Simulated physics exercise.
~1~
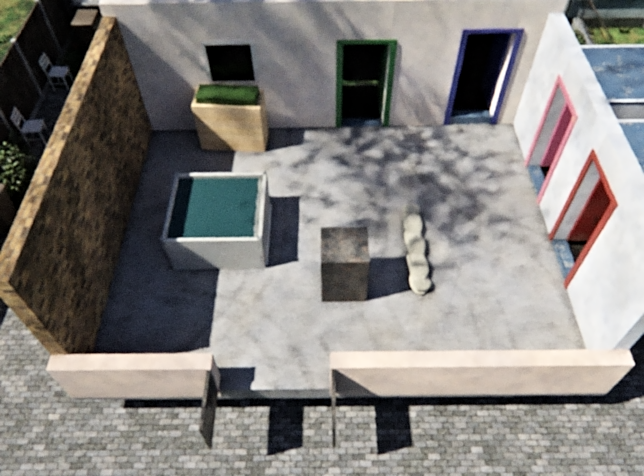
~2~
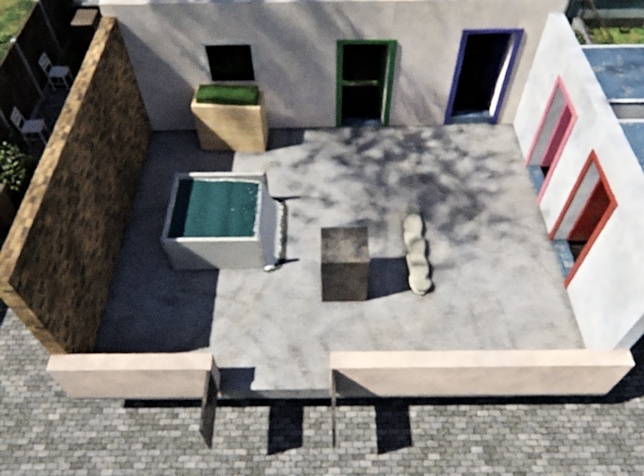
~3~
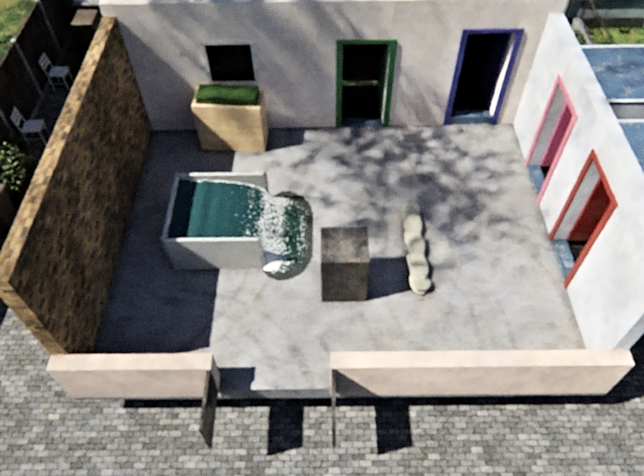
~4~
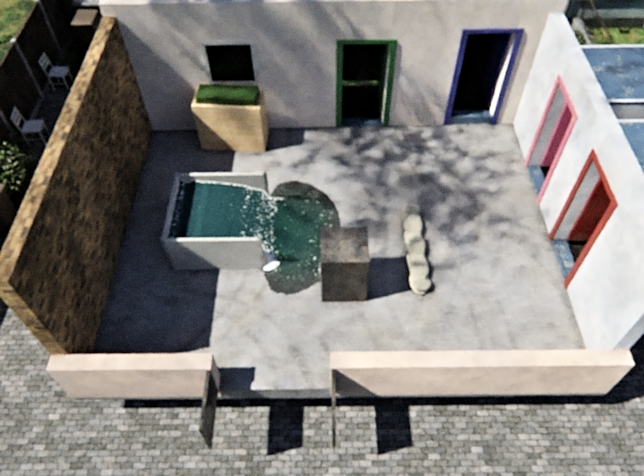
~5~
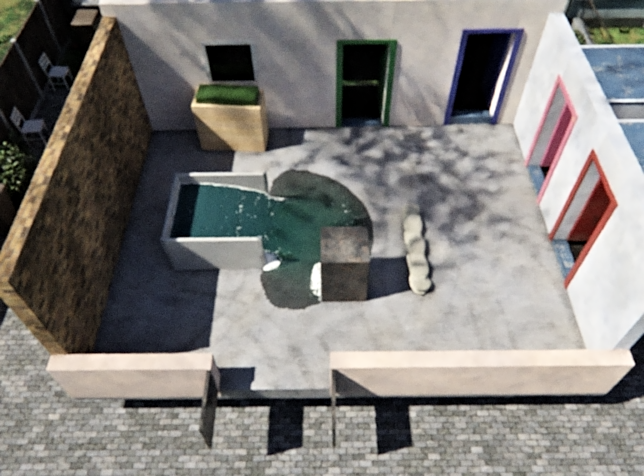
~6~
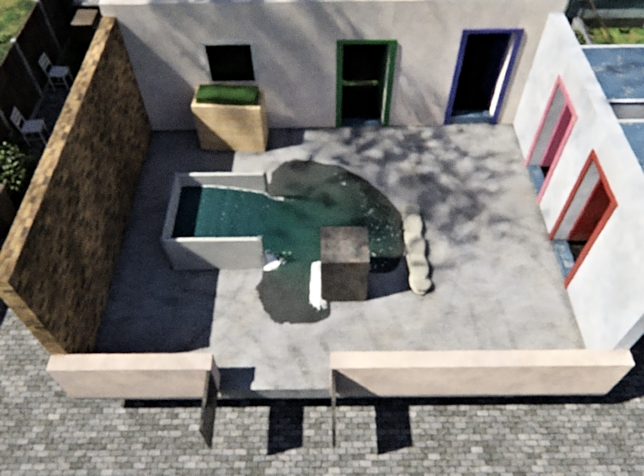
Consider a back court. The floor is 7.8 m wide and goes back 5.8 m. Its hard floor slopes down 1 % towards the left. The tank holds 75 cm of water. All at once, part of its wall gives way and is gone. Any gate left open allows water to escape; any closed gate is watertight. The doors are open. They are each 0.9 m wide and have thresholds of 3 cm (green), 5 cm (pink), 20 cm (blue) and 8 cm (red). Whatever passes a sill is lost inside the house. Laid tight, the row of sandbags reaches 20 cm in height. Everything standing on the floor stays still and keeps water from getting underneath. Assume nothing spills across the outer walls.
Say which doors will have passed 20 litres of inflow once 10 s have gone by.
After that time: Green door: Passed, pink door: Passed, blue door: Not passed, red door: Not passed.
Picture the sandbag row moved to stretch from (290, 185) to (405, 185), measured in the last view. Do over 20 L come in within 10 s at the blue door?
Blue: Within it.
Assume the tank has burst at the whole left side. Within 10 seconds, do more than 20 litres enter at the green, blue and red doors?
Result: Green limit not passed, blue limit not passed, red limit not passed.
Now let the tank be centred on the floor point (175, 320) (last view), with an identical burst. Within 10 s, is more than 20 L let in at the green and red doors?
Relative to the limit, green is beyond it and red is within it.
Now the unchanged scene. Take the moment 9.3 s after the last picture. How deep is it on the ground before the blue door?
Close to 1.5 cm of depth.
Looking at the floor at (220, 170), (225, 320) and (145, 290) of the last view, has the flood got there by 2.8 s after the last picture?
Status of the three spots: Free of it, free of it, free of it.
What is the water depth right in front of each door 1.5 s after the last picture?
Green 7 cm, pink 7 cm, blue 1 cm, red 3 cm.
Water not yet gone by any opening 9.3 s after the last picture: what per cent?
About 82 percent of the water remains.
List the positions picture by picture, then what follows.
In the first picture, the tank at (217, 208) is whole and still, 75 cm deep.
In the second picture, water pours out at (263, 224) and has run 0.8 m, to (272, 201); typically 10 cm deep outside, 75 cm at the tank's back.
In the third picture, water pours out at (264, 226) and has run 1.0 m, to (297, 198); typically 13 cm deep outside, 72 cm at the tank's back.
In the fourth picture, water pours out at (264, 227) and has run 1.4 m, to (321, 195); typically 10 cm deep outside, 65 cm at the tank's back.
In the fifth picture, the front is at a hidden place, 1.9 m from the gap at (264, 228); 4.2 m2 of floor is under water; 64 cm left at the back of the tank.
In the sixth picture, water pours out at (264, 228) and has run 2.5 m, to (398, 218); typically 7 cm deep outside, 58 cm at the tank's back.
Then, 0.7 s after the last picture water covers 35 % of the floor and is deepest (34 cm) near (397, 243); green door not reached, pink door not reached, blue door not reached, red door not reached.
Then, 1.5 s after the last picture water covers 55 % of the floor and is deepest (30 cm) near (398, 251); green door 7 cm at the sill, 1 L in, pink door 7 cm at the sill, 1 L in, blue door not reached, red door 3 cm at the sill, 0 L in.
Then, 2.8 s after the last picture water covers 50 % of the floor and is deepest (21 cm) near (485, 129); green door 5 cm at the sill, 11 L in, pink door 10 cm at the sill, 18 L in, blue door 15 cm at the sill, 0 L in, red door 6 cm at the sill, 0 L in.
Then, 5.3 s after the last picture water covers 75 % of the floor and is deepest (9 cm) near (551, 291); green door 8 cm at the sill, 59 L in, pink door 5 cm at the sill, 40 L in, blue door 6 cm at the sill, 0 L in, red door 4 cm at the sill, 0 L in.
Then, 9.3 s after the last picture water covers 85 % of the floor and is deepest (7 cm) near (543, 300); green door 3 cm at the sill, 81 L in, pink door 1 cm at the sill, 41 L in, blue door 2 cm at the sill, 0 L in, red door 5 cm at the sill, 0 L in.
